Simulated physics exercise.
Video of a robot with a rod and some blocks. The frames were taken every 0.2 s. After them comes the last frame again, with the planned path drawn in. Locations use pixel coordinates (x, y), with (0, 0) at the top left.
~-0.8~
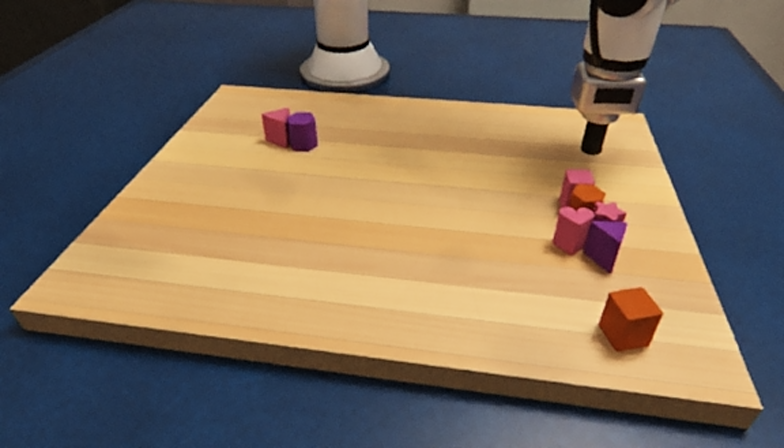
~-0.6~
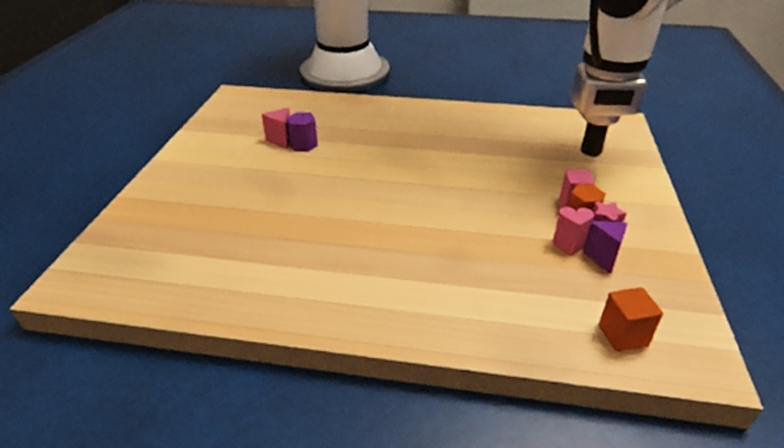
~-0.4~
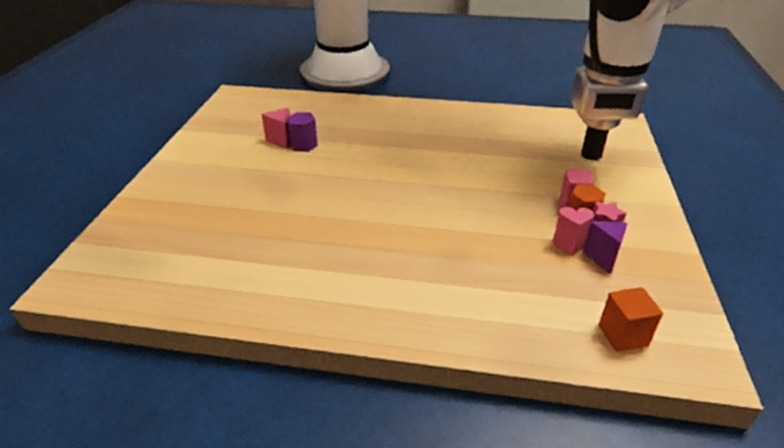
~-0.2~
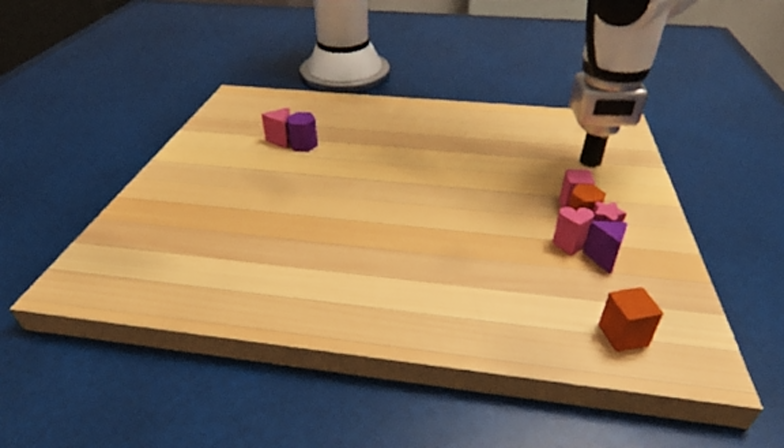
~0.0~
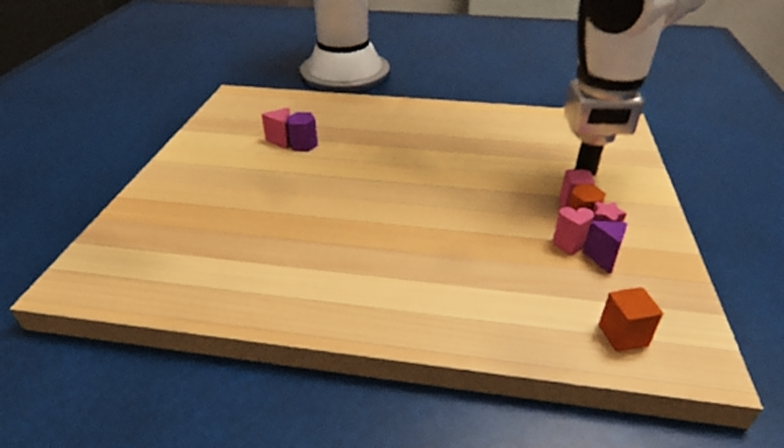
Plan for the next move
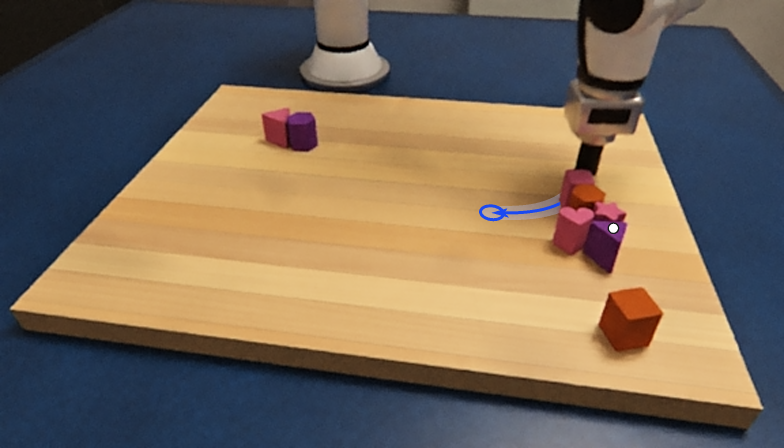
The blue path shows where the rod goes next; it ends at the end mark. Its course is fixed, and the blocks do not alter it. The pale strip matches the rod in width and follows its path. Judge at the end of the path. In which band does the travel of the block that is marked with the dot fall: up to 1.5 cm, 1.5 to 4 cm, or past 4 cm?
Answer: Less than 1.5 cm.
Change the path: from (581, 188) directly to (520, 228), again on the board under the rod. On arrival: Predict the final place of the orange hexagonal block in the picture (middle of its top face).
Its top centre lands on (588, 211).
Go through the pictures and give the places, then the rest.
In the first picture, rod's lower end at (591, 150); pink heart at (577, 214); pink four-sided block at (580, 176); orange hexagonal block at (589, 192); pink star-shaped block at (610, 210); purple triangle at (613, 228).
In the second picture, rod at (591, 152); blocks still.
In the third picture, rod at (591, 156); blocks still.
In the fourth picture, rod at (590, 163); blocks still.
In the fifth picture, rod at (586, 172); pink heart at (577, 214); pink four-sided block at (580, 176); orange hexagonal block at (589, 192); pink star-shaped block at (610, 210); purple triangle at (613, 228).
Drawn move, from (581, 188) over (561, 203) and (530, 212) to (492, 213); the dot is on the purple triangle.
The first path, step by step. One third of the way, rod at (564, 186); pink heart at (580, 219), turned 25° clockwise; pink four-sided block at (569, 189), turned 15° anticlockwise; orange hexagonal block at (585, 204), turned 15° anticlockwise; pink star-shaped block at (611, 217), turned 40° anticlockwise; purple triangle at (618, 233).
Two thirds of the way, rod at (533, 195); pink heart at (580, 224), turned 15° clockwise; pink four-sided block at (553, 198), turned 65° anticlockwise; orange hexagonal block at (583, 208), turned 40° anticlockwise; pink star-shaped block at (612, 218), turned 50° anticlockwise; purple triangle at (619, 235).
At the end, rod at (494, 196); pink heart at (580, 224), turned 15° clockwise; pink four-sided block at (553, 198), turned 65° anticlockwise; orange hexagonal block at (583, 208), turned 40° anticlockwise; pink star-shaped block at (612, 218), turned 50° anticlockwise; purple triangle at (619, 235).
